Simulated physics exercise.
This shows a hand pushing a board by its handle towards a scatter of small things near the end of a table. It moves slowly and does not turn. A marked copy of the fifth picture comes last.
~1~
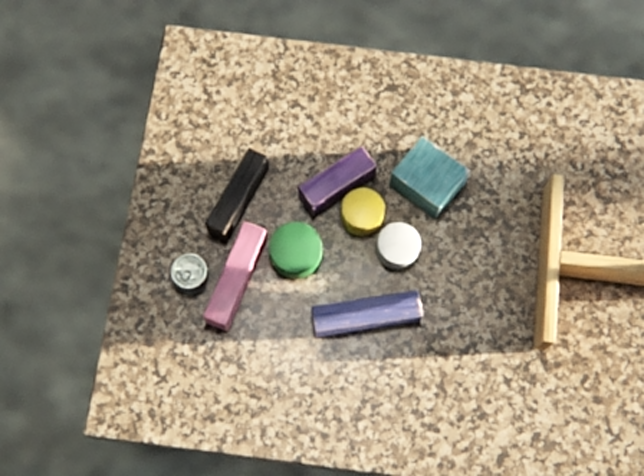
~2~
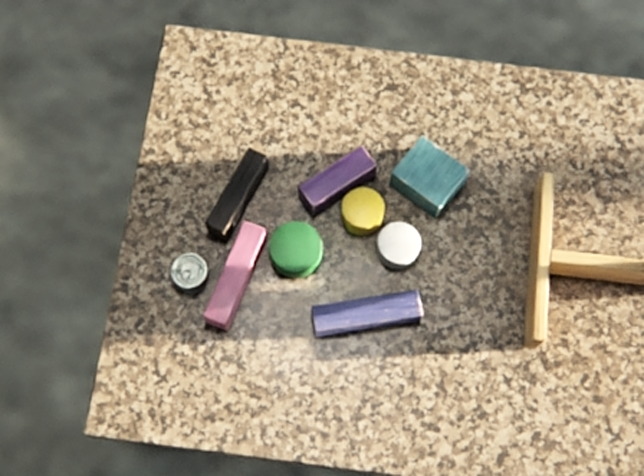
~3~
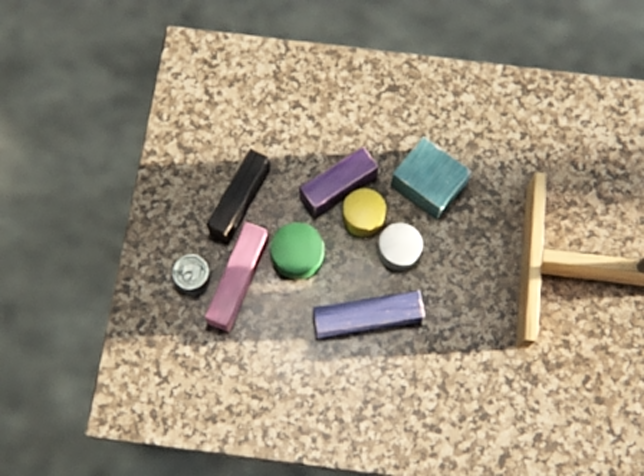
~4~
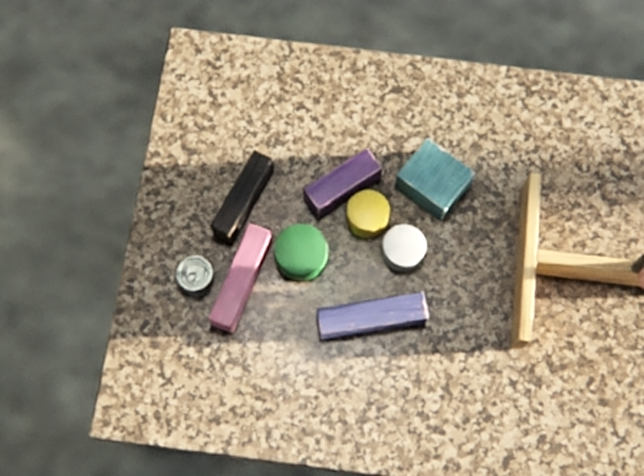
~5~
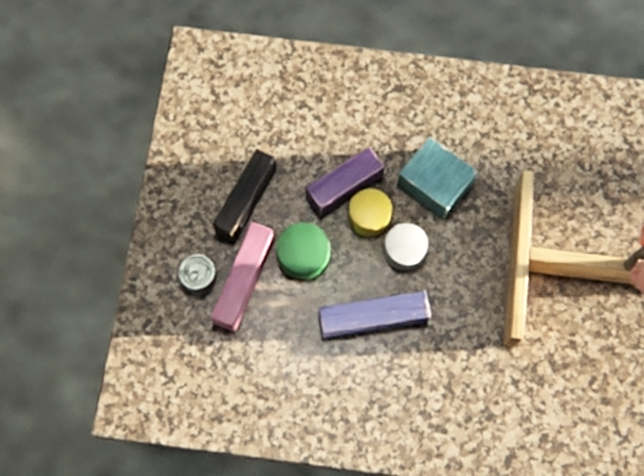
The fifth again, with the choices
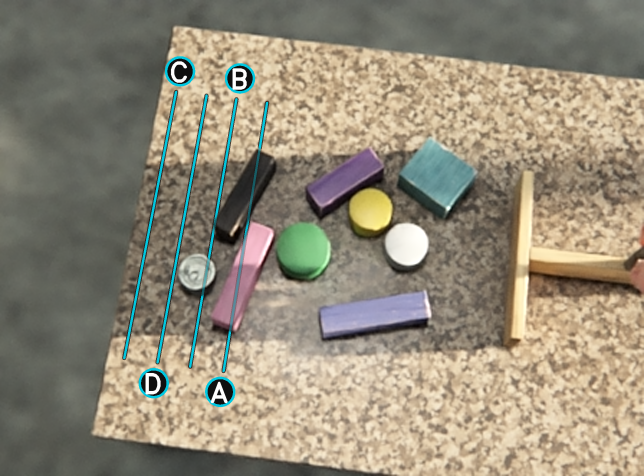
A hand slowly pushed a wooden board by its handle a short way left across a speckled table, toward a scatter of small colored blocks and round tins, which stayed untouched.
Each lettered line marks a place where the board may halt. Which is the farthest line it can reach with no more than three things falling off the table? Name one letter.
No farther than B.
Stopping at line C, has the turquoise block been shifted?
By then, yes.
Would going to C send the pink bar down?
By then, yes.
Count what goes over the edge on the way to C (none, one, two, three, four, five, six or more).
Six or more.
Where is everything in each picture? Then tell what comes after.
In the first picture, yellow tin (362, 212); pink bar (236, 276); turquoise block (429, 178).
In the second picture, board (544, 254); green tin (296, 250).
In the third picture, board (537, 254); purple bar (339, 182).
In the fourth picture, board (530, 254); black stick (243, 197).
In the fifth picture, board (523, 252); yellow tin (370, 213); pink bar (244, 277); turquoise block (437, 179).
On the marked copy, A at (246, 231); B at (214, 227); C at (151, 219); D at (183, 223).
Following B. Soon after the start, board (412, 238); blue bar (340, 312); purple bar (330, 175).
Later, board (302, 225); grey tin (164, 272); black stick (185, 185).
In the end, board (215, 214); black stick over the edge; grey tin over the edge; two fallen.
As for the rest, A is within the limit but short; C drops eight; D drops five.
